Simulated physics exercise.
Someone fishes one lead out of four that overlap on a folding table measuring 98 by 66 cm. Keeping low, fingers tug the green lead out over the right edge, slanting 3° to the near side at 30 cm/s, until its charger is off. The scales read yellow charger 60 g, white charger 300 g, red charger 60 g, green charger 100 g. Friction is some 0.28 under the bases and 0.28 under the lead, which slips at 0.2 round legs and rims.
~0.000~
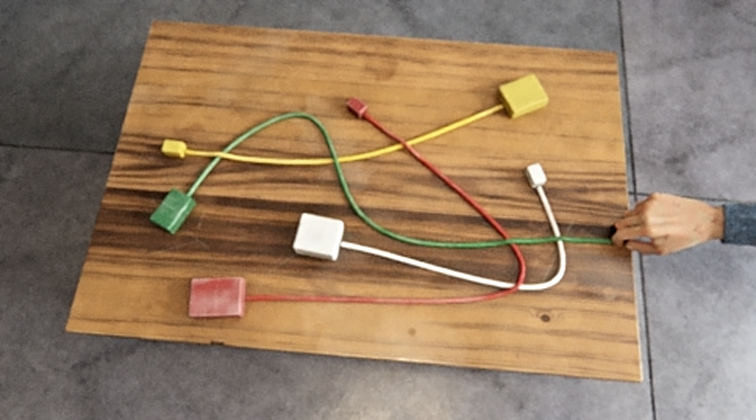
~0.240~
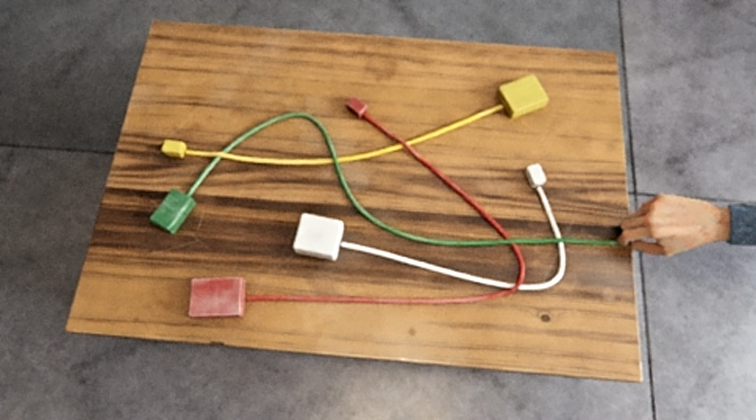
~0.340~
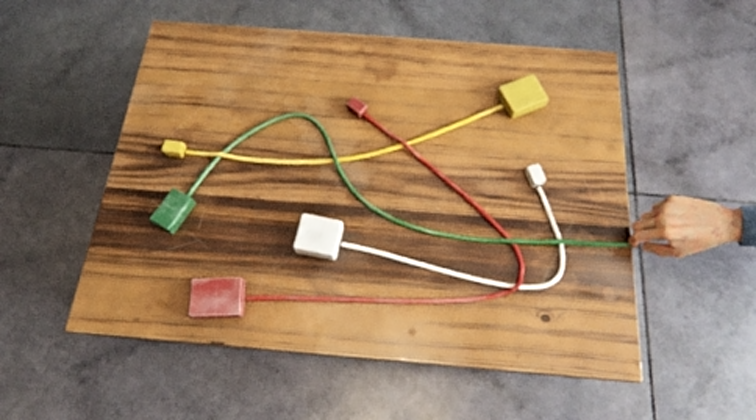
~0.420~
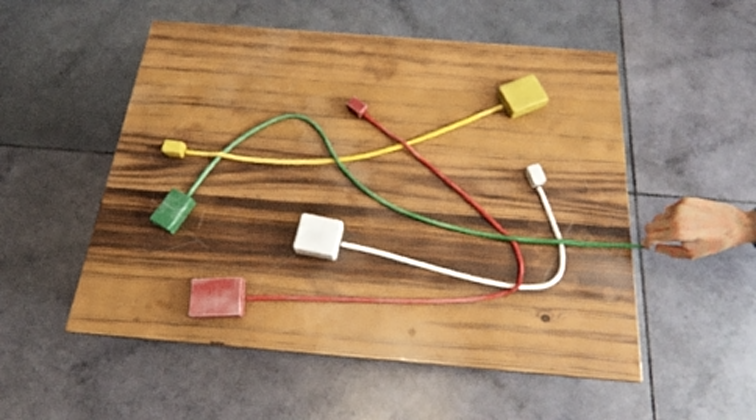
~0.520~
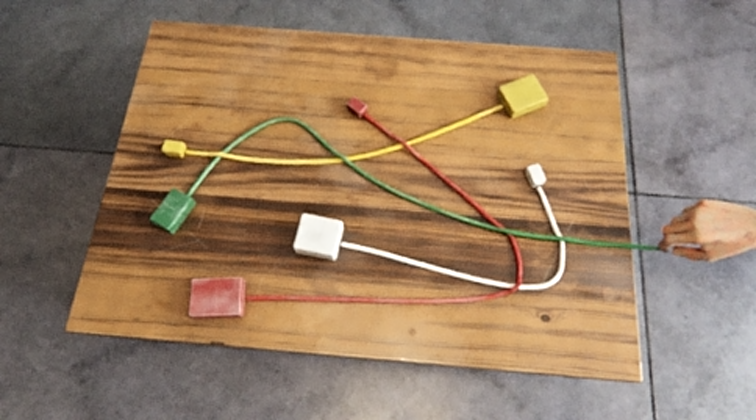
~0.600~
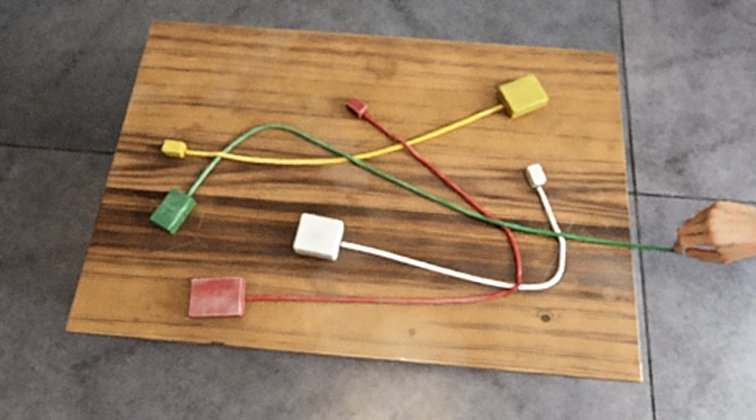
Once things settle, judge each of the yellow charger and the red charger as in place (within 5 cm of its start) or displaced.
One by one: The yellow charger shows a real shift; the red charger shows a real shift.
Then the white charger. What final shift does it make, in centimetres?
White charger: Around 4 centimetres.
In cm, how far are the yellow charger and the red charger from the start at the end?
About: Yellow charger off the top, red charger 30 cm.
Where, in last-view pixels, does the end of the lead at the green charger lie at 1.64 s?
You'll find it near pixel (290, 214).
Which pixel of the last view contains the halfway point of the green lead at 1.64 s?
The halfway point sits near pixel (571, 241).
By 1.6 s, the green lead's tail end at (290, 214); green charger 17 cm off its start, yellow plug 11 cm off its start.
By 2.7 s, the green lead's tail end at (475, 211); green charger 51 cm off its start, yellow plug 38 cm off its start, white charger 3 cm off its start.
By 3.8 s, the green lead's tail end at (647, 237); red charger 7 cm off its start at (259, 289), green charger 81 cm off its start at (629, 231), yellow plug 70 cm off its start at (542, 213).
By 4.8 s, the green lead has left the top; yellow charger over the edge, red charger 19 cm off its start, green charger over the edge.
By 5.3 s, the green lead has left the top; yellow charger over the edge, red charger 32 cm off its start at (403, 313), green charger over the edge, yellow plug over the edge.
